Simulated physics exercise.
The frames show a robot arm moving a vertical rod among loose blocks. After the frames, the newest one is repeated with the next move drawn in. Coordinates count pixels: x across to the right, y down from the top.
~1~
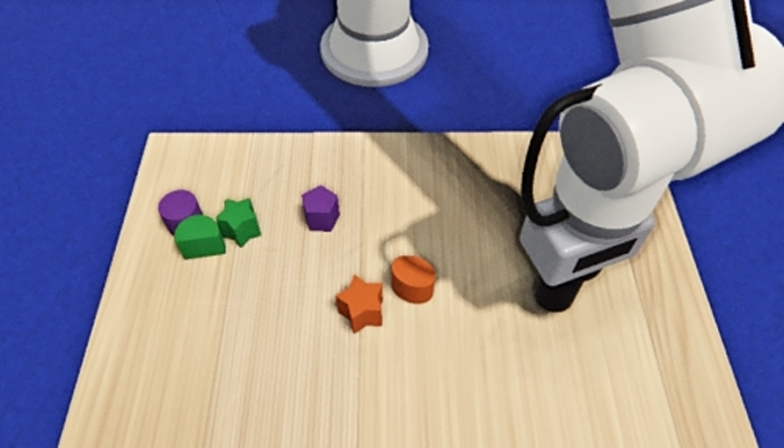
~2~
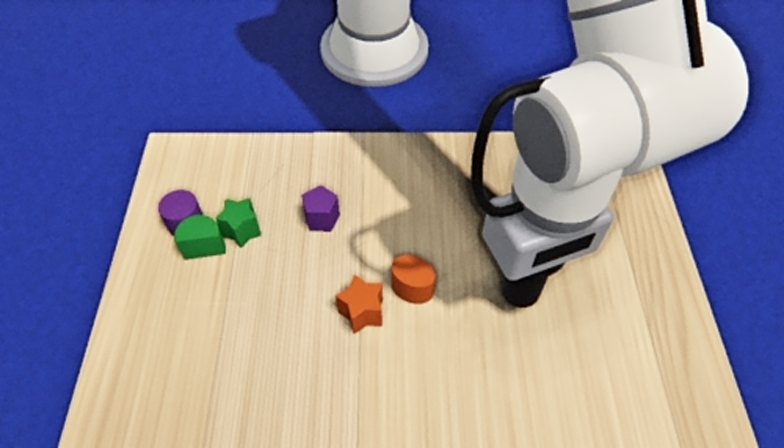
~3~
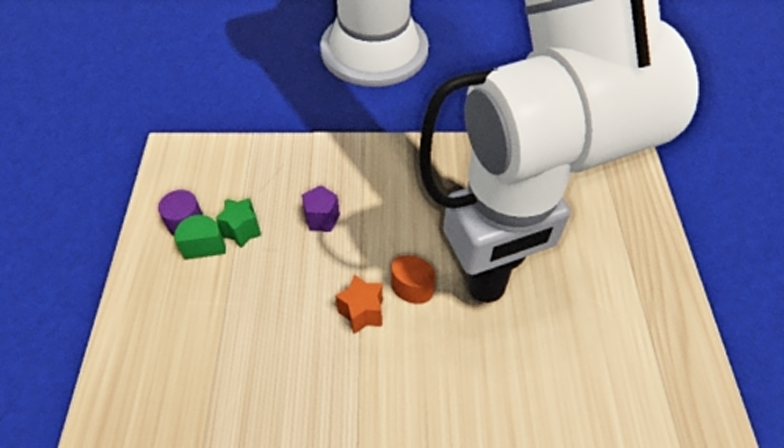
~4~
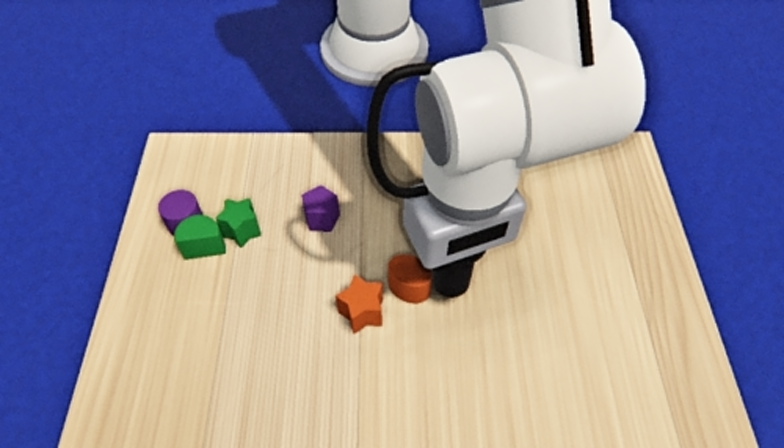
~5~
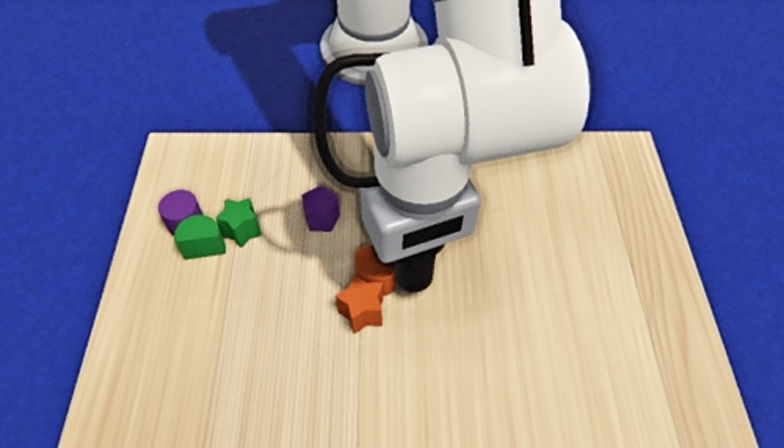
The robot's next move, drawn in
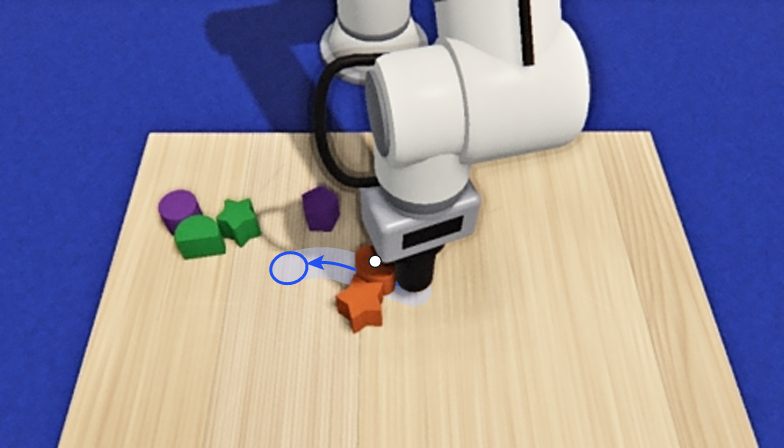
White robot arm sweeping a black rod left across a wooden board, pushing an orange oval block beside an orange star.
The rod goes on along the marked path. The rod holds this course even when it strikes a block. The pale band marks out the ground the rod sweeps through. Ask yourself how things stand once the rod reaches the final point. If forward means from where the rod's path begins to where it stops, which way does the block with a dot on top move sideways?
Goes right.
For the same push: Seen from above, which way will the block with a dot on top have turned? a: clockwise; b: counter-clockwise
a (clockwise)
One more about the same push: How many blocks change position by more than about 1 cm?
Most likely one.
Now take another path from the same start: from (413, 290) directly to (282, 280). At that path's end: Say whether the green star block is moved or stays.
Undisturbed, or as good as.
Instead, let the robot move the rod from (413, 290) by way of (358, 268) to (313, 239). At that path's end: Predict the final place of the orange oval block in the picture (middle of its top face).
Located at (269, 226).
The line goes from (413, 290) by way of (372, 275) and (332, 263) to (289, 268); the dot is on the orange oval block.
On the path given first. One third of the way, rod at (371, 262); orange oval block at (333, 247).
Two thirds of the way, rod at (330, 249); orange oval block at (292, 233).
At the end, rod at (285, 254); green star block at (235, 209); orange star block unmoved; orange oval block at (261, 227), turned 55° clockwise.
